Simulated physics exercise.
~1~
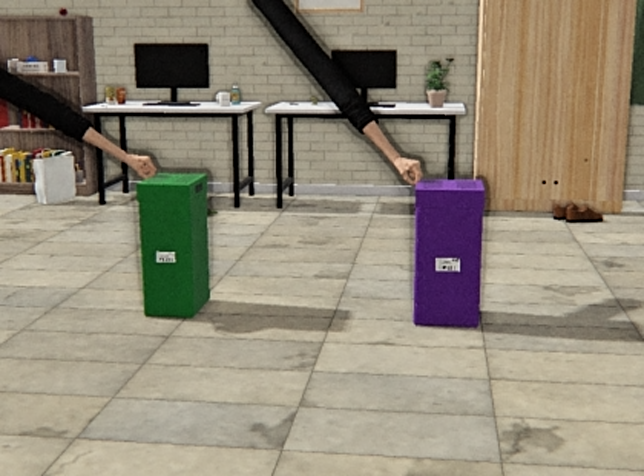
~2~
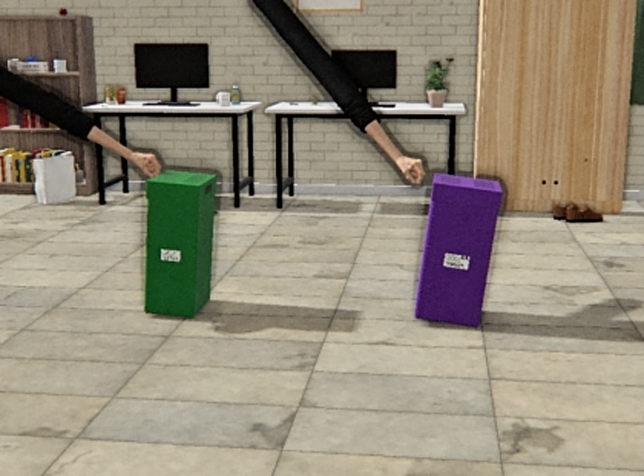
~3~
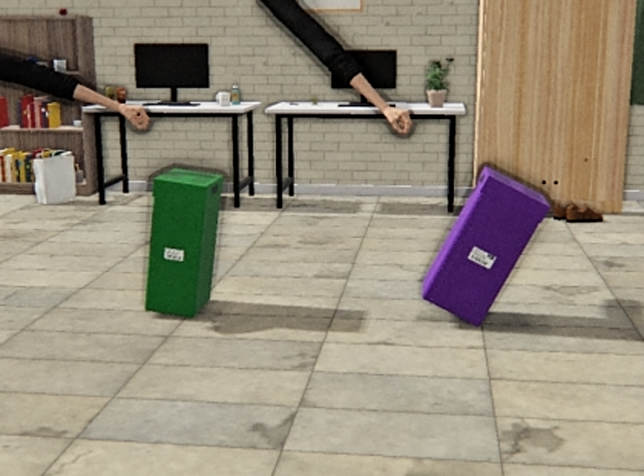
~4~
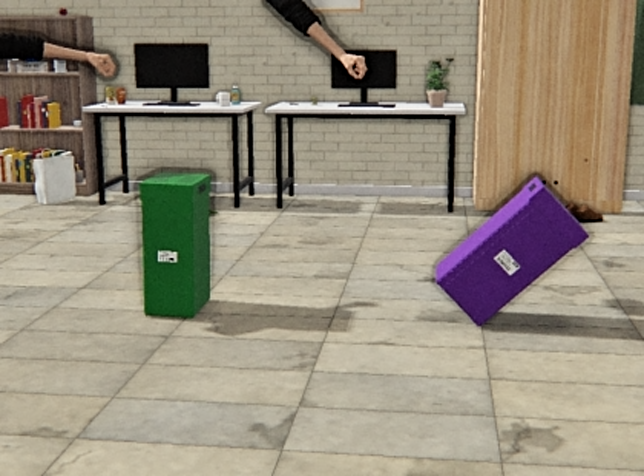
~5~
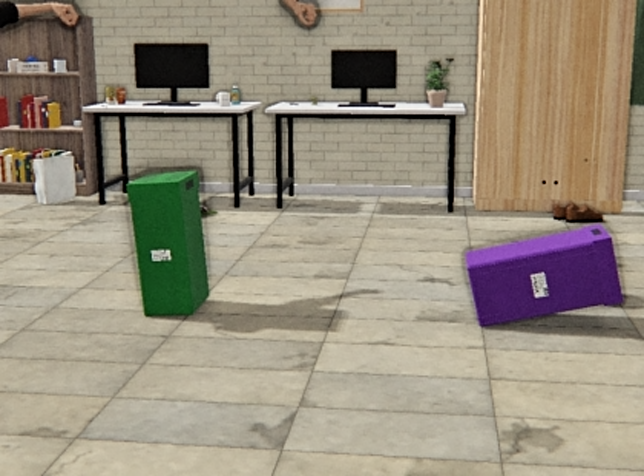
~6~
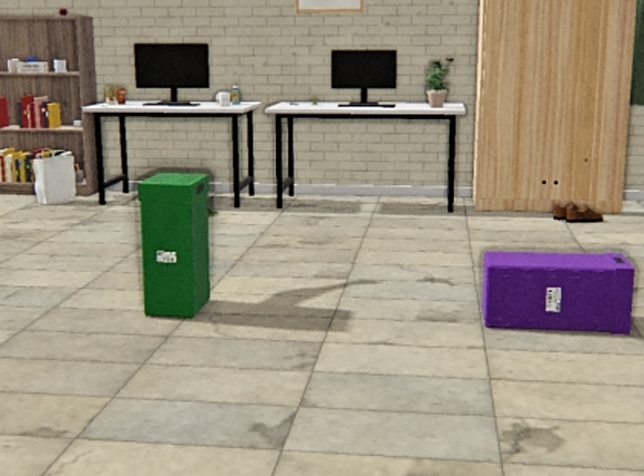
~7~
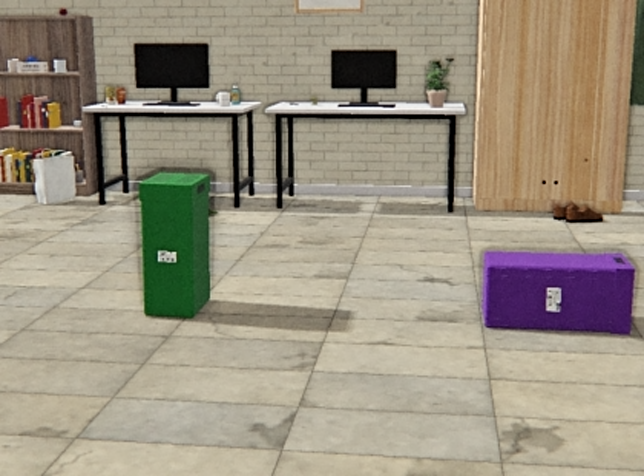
Purple bin tipping right and falling onto its side after two hands push and withdraw, while the green bin rocks back upright.
